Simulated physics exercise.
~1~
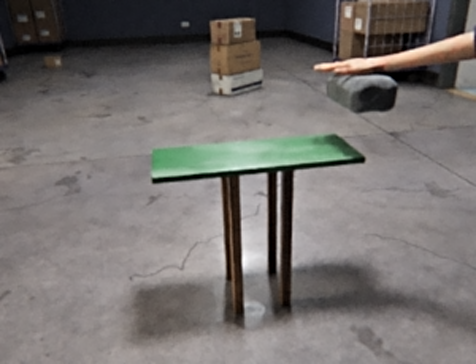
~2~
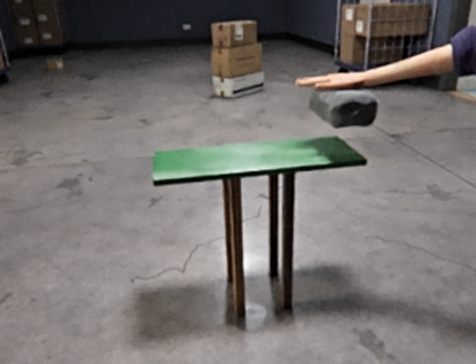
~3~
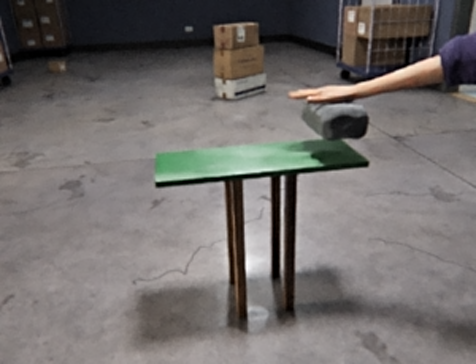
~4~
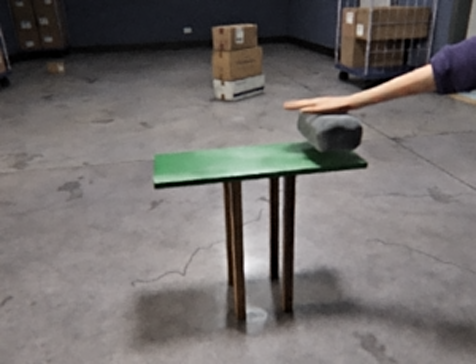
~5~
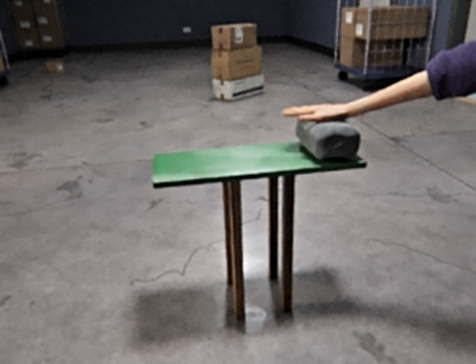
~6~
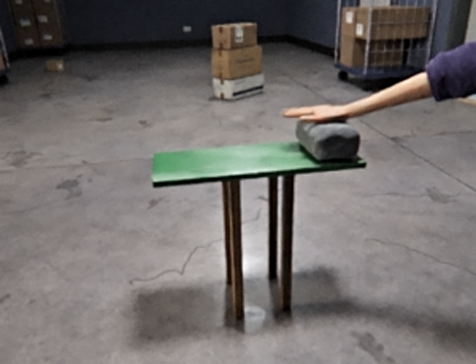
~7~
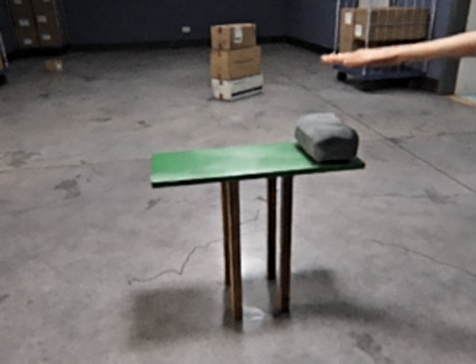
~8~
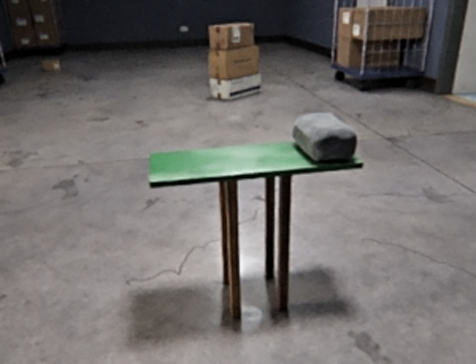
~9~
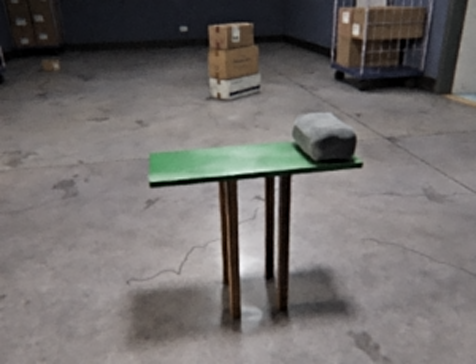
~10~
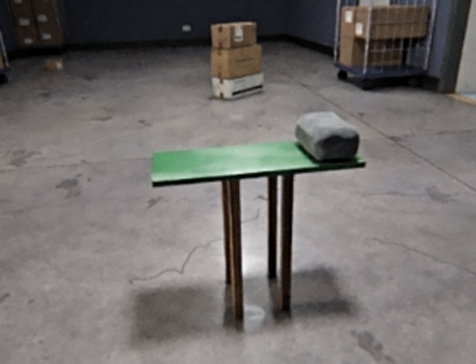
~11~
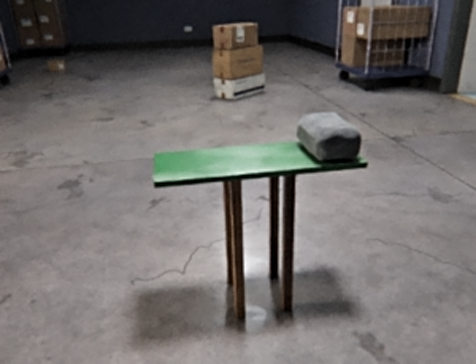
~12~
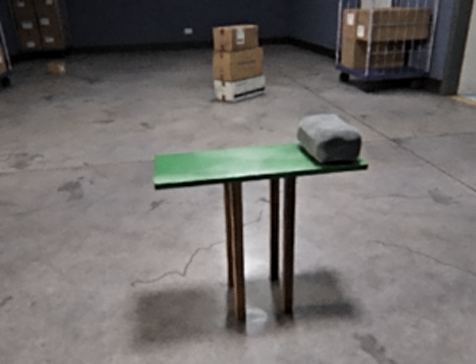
In this clip, a hand lowers a grey cushion-like object leftward and down onto the right end of a narrow green-topped stand, then lets go and withdraws to the right. The object stays resting near the edge, and the stand remains upright and level on its feet.
